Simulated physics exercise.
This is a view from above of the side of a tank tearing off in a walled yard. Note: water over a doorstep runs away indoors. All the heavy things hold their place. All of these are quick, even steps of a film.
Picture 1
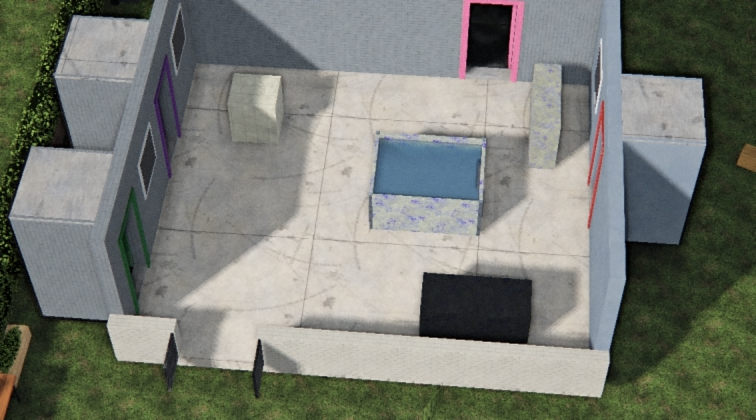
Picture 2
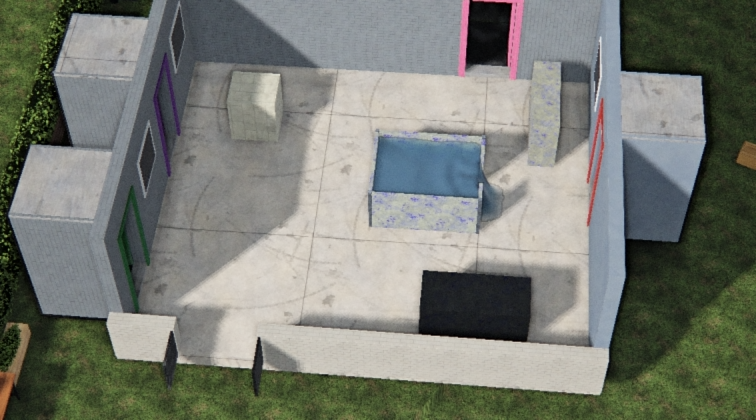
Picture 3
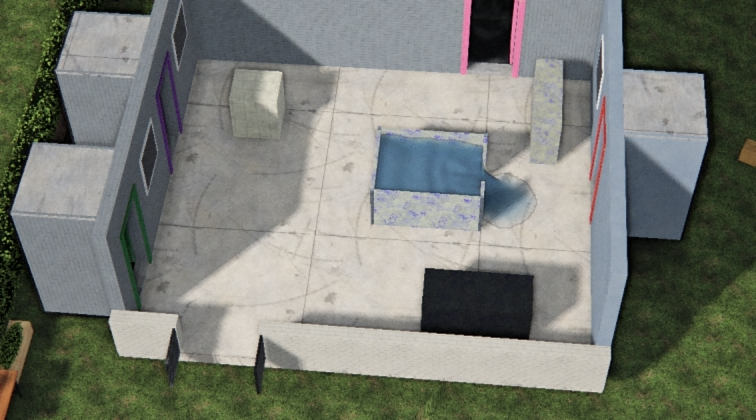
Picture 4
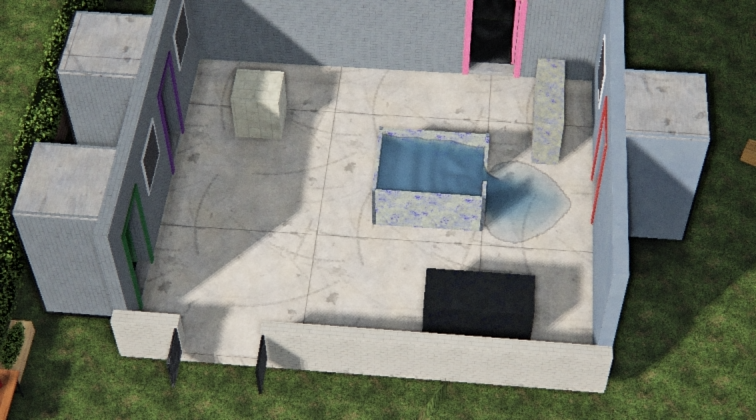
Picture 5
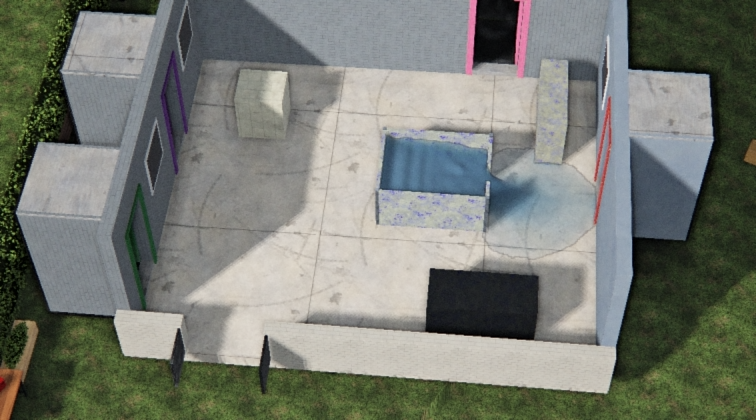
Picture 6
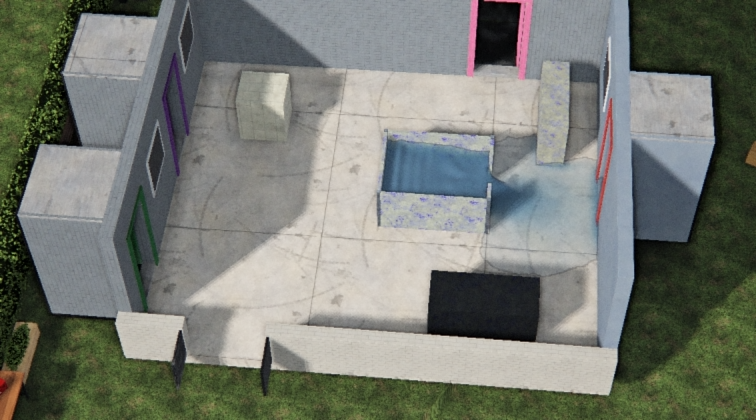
In a walled yard seen from above, an open tank of blue water stood still, then its right side gave way and water poured out, spreading across the pale floor toward the red-framed door.
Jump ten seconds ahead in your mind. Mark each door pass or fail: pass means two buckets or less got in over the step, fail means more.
Purple door - pass, red door - fail, green door - pass, pink door - pass.
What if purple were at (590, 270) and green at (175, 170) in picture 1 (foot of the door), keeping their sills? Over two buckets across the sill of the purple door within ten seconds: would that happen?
As I see it, purple door crosses the line.
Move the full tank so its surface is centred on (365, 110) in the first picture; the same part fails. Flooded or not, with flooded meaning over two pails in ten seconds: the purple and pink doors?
Finding: Purple door comes in lower; pink door goes beyond it.
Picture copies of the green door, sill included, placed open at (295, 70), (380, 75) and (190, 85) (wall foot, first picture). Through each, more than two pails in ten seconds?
In order: Stays within it, stays within it, stays within it.
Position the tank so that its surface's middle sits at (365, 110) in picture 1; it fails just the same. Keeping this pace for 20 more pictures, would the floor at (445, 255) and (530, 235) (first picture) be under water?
In order: Not reached and reached by the flood.
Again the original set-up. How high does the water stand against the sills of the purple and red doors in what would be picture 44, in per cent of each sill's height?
I reckon it's around 0 and then 90 per cent.
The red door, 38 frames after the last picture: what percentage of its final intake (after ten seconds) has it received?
Near 100 in a hundred.
A moment on, water covers 15 % of the floor; the purple door not reached, the red door over two buckets in, the green door not reached, the pink door not reached.
Next, water covers 20 % of the floor; the purple door not reached, the red door far over two buckets in, the green door not reached, the pink door wet at the sill, nothing in.
Then, water covers 25 % of the floor; the purple door not reached, the red door far over two buckets in, the green door not reached, the pink door wet at the sill, nothing in.
Later, water covers 65 % of the floor; the purple door not reached, the red door far over two buckets in, the green door wet at the sill, nothing in, the pink door wet at the sill, nothing in.
In the end, water covers 90 % of the floor; the purple door wet at the sill, nothing in, the red door far over two buckets in, the green door wet at the sill, nothing in, the pink door wet at the sill, nothing in.
